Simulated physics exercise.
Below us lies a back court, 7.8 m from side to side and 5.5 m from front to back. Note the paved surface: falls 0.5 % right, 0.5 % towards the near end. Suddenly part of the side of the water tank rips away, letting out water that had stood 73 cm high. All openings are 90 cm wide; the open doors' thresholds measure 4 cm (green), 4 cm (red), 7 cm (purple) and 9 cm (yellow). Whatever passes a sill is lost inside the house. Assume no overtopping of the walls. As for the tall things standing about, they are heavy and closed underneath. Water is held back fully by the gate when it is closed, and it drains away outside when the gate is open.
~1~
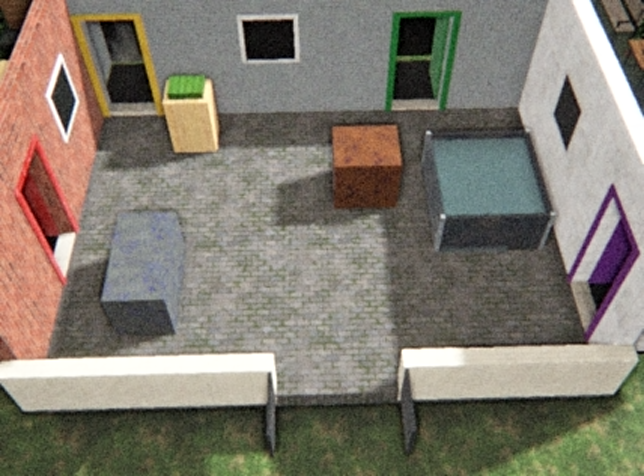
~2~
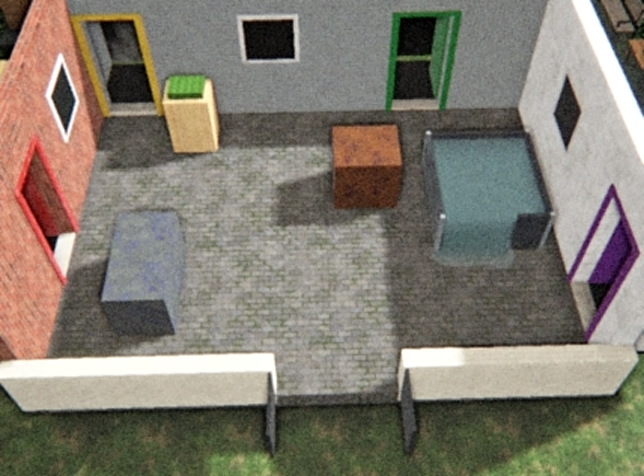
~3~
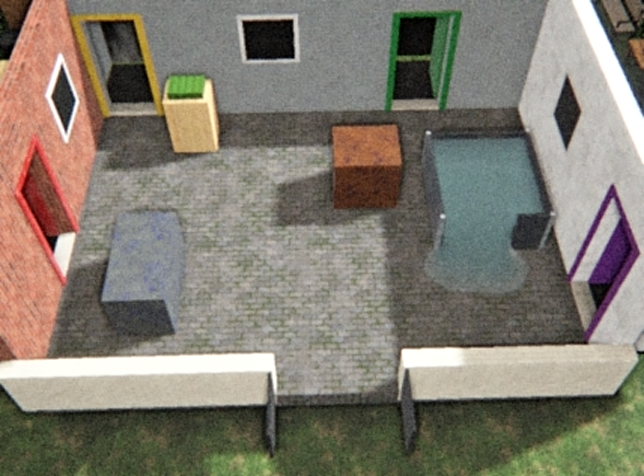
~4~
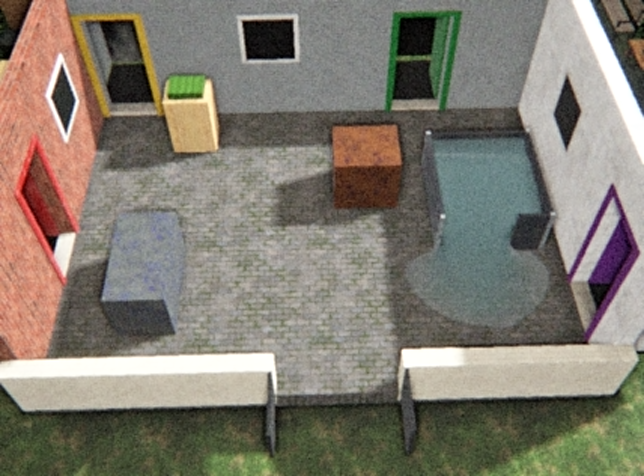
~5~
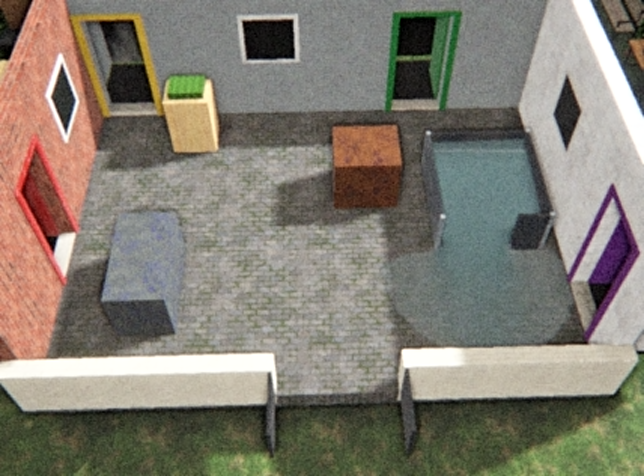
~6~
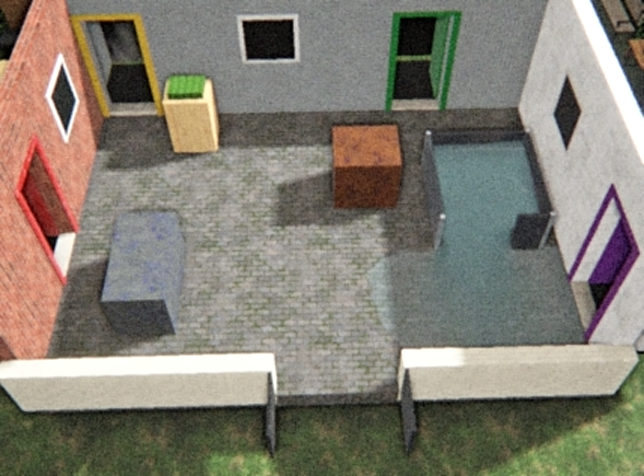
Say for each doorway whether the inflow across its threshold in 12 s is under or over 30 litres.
Inflow in 12 s: Green door, under; red door, under; purple door, over; yellow door, under.
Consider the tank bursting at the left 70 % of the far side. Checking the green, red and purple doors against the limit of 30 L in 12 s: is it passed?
So green tops it, red stays lower, purple stays lower.
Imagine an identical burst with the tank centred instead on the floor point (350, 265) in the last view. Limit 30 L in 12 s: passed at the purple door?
Against the limit, the purple door gets no more than that.
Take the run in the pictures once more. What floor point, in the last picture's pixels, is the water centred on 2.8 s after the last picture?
Balance point at about (445, 283).
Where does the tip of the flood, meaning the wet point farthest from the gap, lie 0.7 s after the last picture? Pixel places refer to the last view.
Location: Approx. (338, 377) in the last view.
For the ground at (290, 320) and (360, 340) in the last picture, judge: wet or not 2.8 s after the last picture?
I'd say drenched, then drenched.
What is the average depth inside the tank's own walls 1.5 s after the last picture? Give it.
Around 29 cm on average.
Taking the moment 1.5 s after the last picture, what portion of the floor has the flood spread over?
Around 25 per cent wet.
Then, 0.7 s after the last picture water covers 20 % of the floor and is deepest (43 cm) near (593, 371); green door not reached, red door not reached, purple door 9 cm at the sill, 2 L in, yellow door not reached.
Then, 1.5 s after the last picture water covers 25 % of the floor and is deepest (37 cm) near (581, 371); green door not reached, red door not reached, purple door 17 cm at the sill, 18 L in, yellow door not reached.
Then, 2.8 s after the last picture water covers 40 % of the floor and is deepest (22 cm) near (581, 371); green door not reached, red door not reached, purple door 15 cm at the sill, 58 L in, yellow door not reached.
Then, 6.3 s after the last picture water covers 75 % of the floor and is deepest (12 cm) near (581, 371); green door 3 cm at the sill, 0 L in, red door 3 cm at the sill, 0 L in, purple door 9 cm at the sill, 114 L in, yellow door not reached.
Then, 11.3 s after the last picture water covers 95 % of the floor and is deepest (6 cm) near (530, 372); green door 2 cm at the sill, 0 L in, red door 3 cm at the sill, 0 L in, purple door 6 cm at the sill, 117 L in, yellow door 5 cm at the sill, 0 L in.
